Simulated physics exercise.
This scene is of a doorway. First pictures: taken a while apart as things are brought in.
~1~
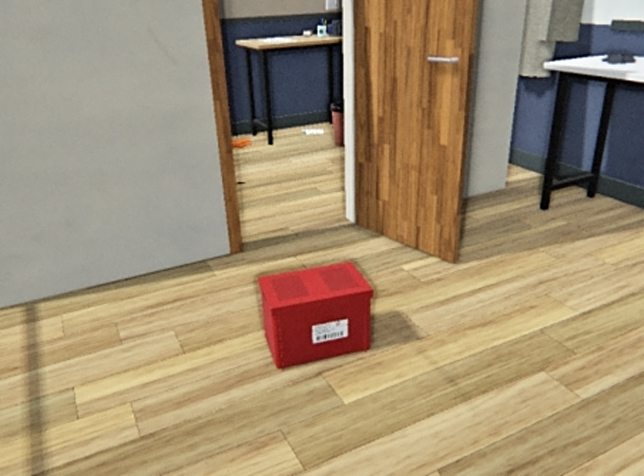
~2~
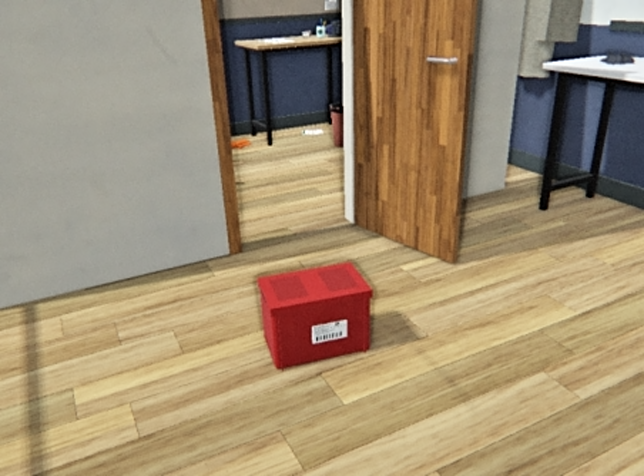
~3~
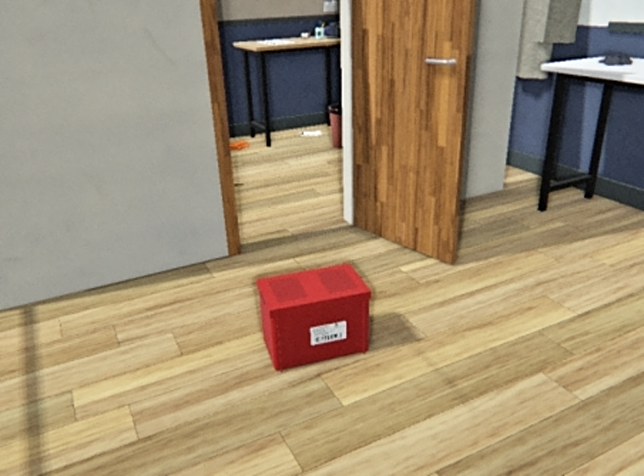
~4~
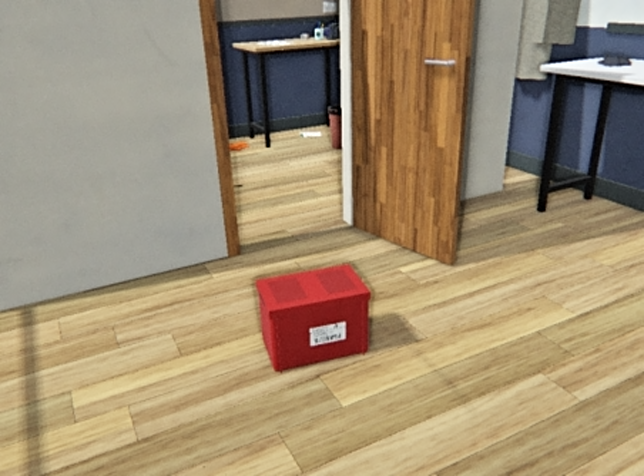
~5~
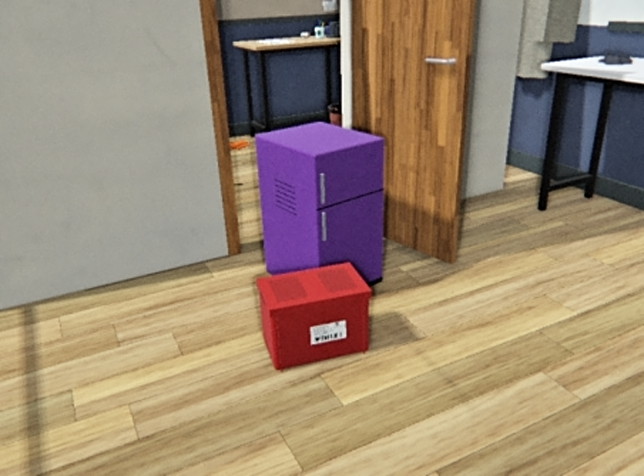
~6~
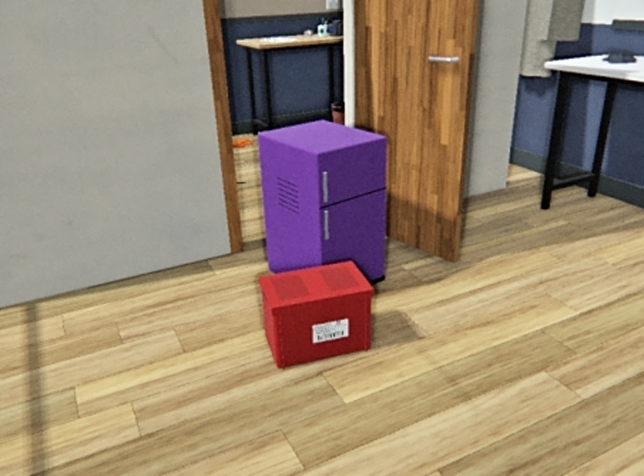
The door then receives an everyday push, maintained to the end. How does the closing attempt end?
My guess: Door kept ajar.
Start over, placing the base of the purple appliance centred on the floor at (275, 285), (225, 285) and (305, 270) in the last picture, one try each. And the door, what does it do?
Try 1: Door stays partly open. Try 2: Door ends up flush. Try 3: Door stays partly open.
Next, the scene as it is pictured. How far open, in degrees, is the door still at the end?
Roughly 70 degrees open.
Then, 0.60 s after the last picture, door 91° open.
Then, 0.80 s after the last picture, door 82° open.
At rest, door 72° open; both in place. Seen from the same camera at the end, purple appliance near (322, 209).
